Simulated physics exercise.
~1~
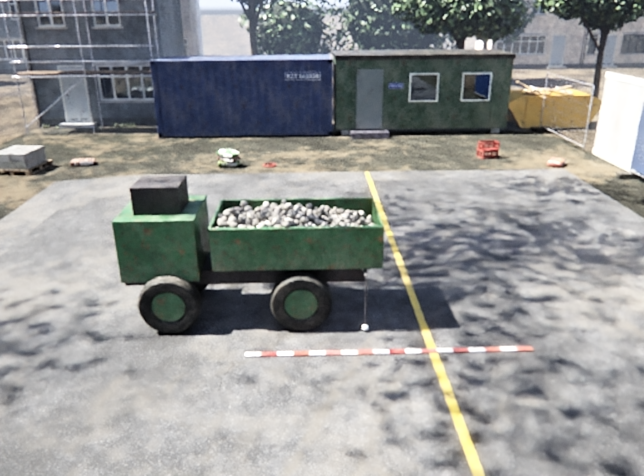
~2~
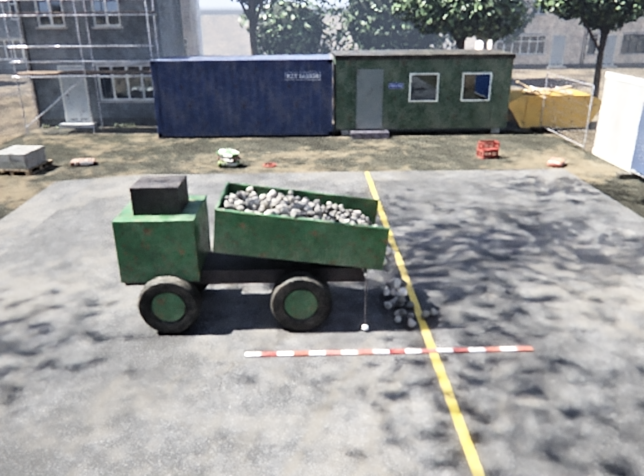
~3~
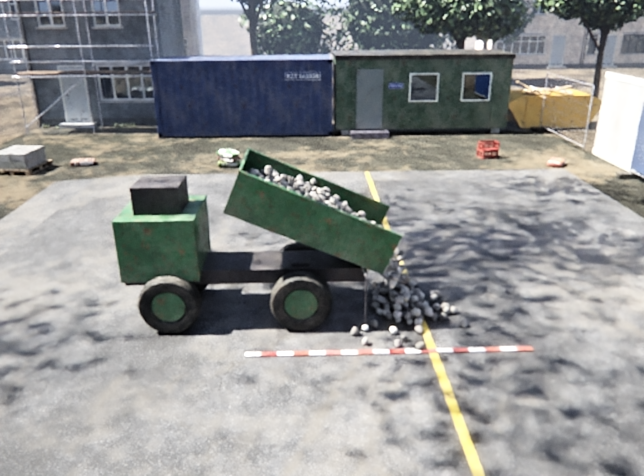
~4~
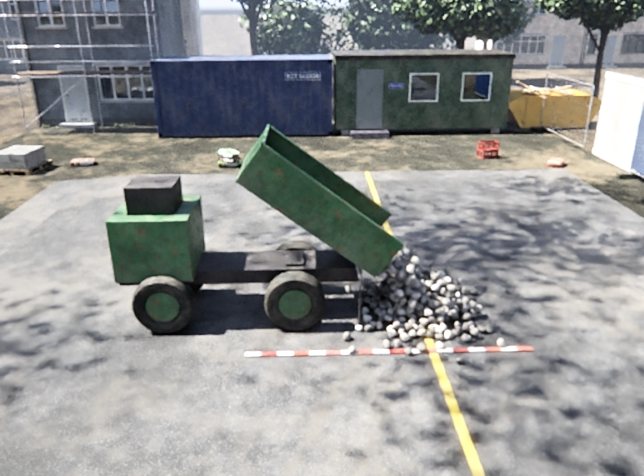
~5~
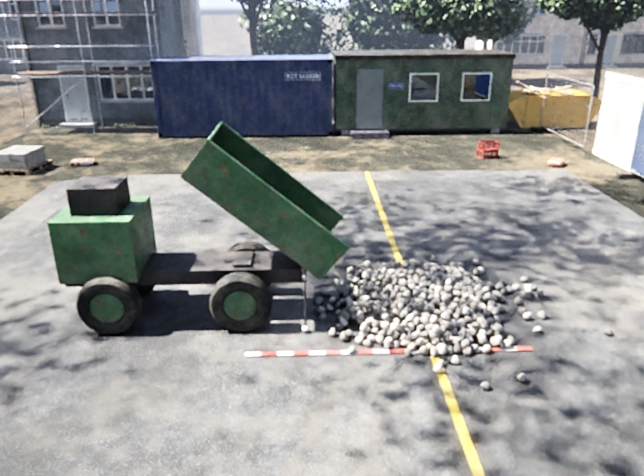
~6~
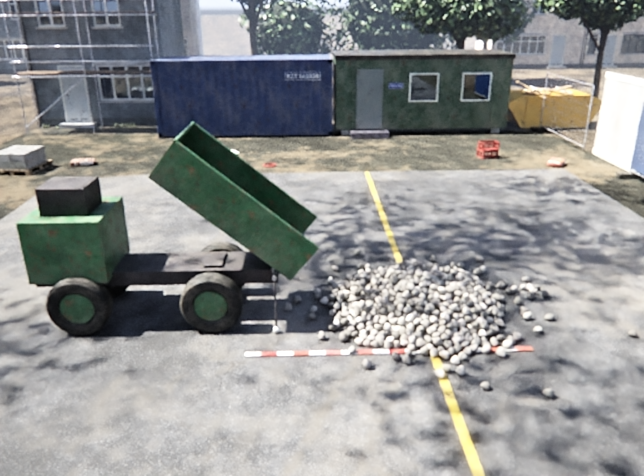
In a paved yard, a green truck tipped its bed steeply and poured pale rounded stones onto a yellow line, then rolled left with the bed still raised, leaving a wide heap lying across the line and stopping clear of it.
